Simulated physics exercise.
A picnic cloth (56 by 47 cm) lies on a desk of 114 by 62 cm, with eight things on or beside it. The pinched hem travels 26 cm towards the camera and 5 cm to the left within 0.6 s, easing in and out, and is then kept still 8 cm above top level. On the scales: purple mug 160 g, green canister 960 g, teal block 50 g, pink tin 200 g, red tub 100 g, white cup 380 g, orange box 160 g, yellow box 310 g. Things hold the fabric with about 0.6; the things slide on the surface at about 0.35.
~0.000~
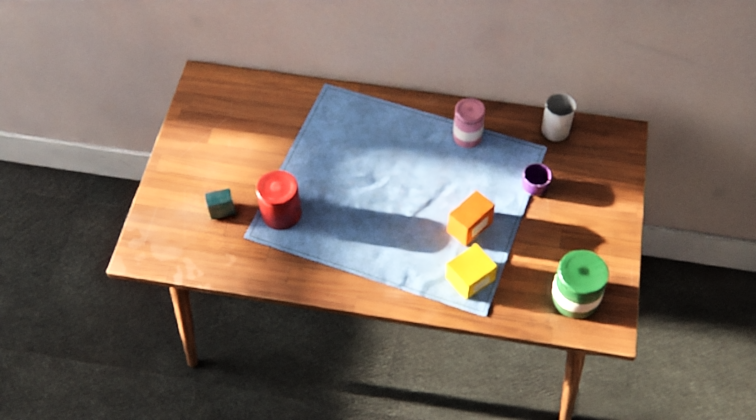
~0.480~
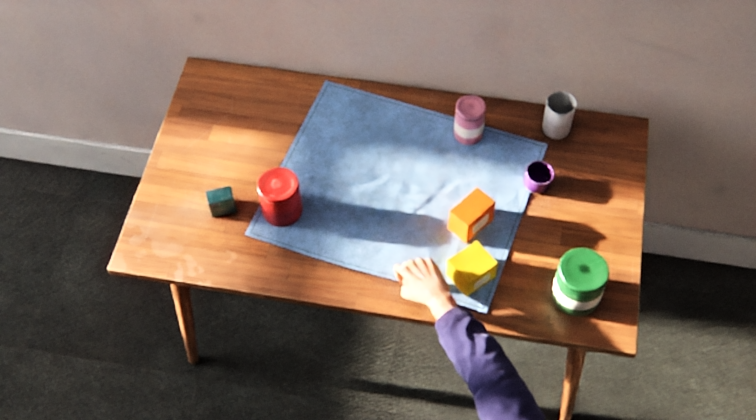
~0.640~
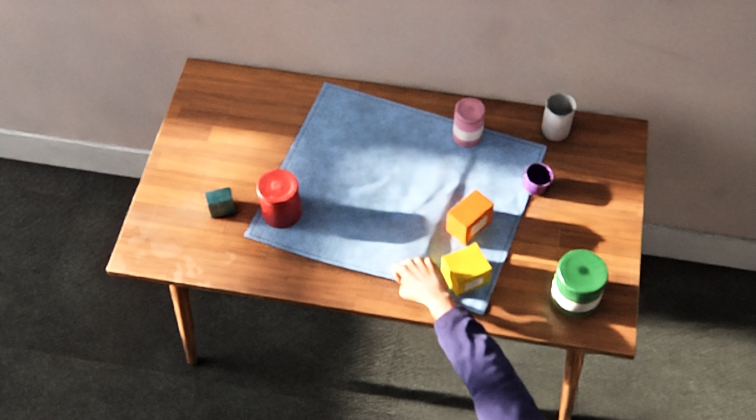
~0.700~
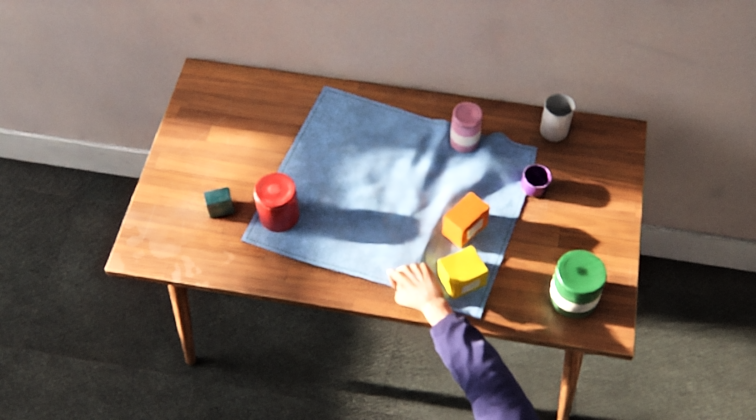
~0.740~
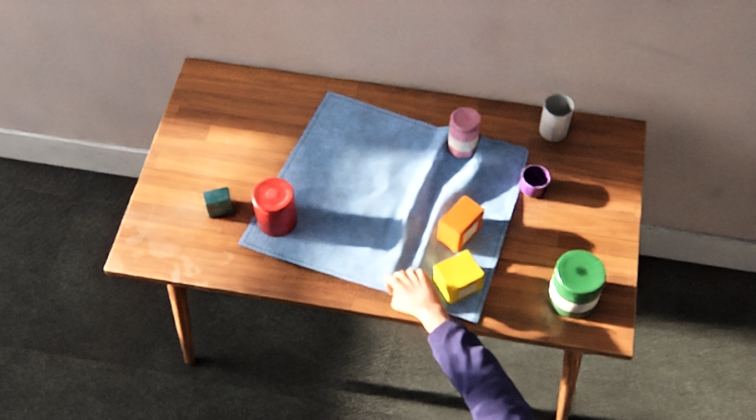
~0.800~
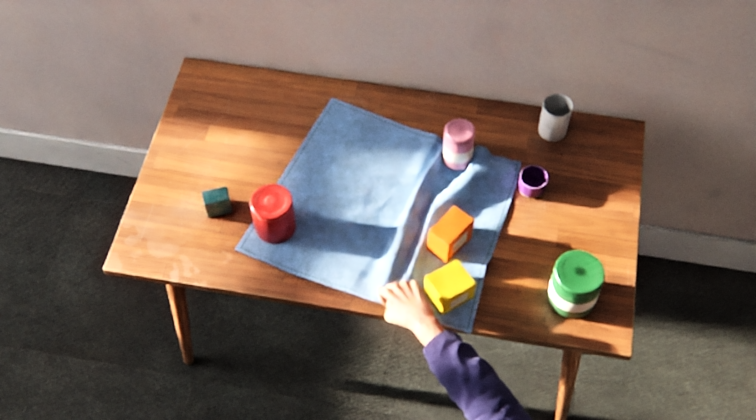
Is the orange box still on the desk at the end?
Verdict: The orange box goes over the edge.
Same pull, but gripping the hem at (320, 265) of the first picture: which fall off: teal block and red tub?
In that case: Teal block stays on, red tub goes over.
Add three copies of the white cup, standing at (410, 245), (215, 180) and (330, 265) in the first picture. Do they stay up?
In that order: Falls off, stays up, drops off.
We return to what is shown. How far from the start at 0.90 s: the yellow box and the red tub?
Yellow box 15 cm, red tub 8 cm.
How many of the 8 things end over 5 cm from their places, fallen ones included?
That makes 4.
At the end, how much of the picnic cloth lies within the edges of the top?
Some 65 per cent of it.
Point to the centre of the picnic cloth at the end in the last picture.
Near (372, 285).
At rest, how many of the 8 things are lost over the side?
2 of them.
By 0.9 s, 90 % of the picnic cloth is still over the top; orange box 13 cm off its start, pink tin 14 cm off its start, yellow box 13 cm off its start.
By 1.0 s, 80 % of the picnic cloth is still over the top; orange box 20 cm off its start, pink tin 21 cm off its start, yellow box 21 cm off its start.
By 1.1 s, 70 % of the picnic cloth is still over the top; orange box 28 cm off its start at (406, 316), yellow box over the edge, pink tin 28 cm off its start at (427, 206).
By 1.2 s, 65 % of the picnic cloth is still over the top; orange box on its side, 31 cm off its start, yellow box over the edge, pink tin 31 cm off its start.
By 2.8 s, 65 % of the picnic cloth is still over the top; orange box over the edge, yellow box over the edge, pink tin 27 cm off its start at (436, 203), red tub 20 cm off its start at (267, 263).
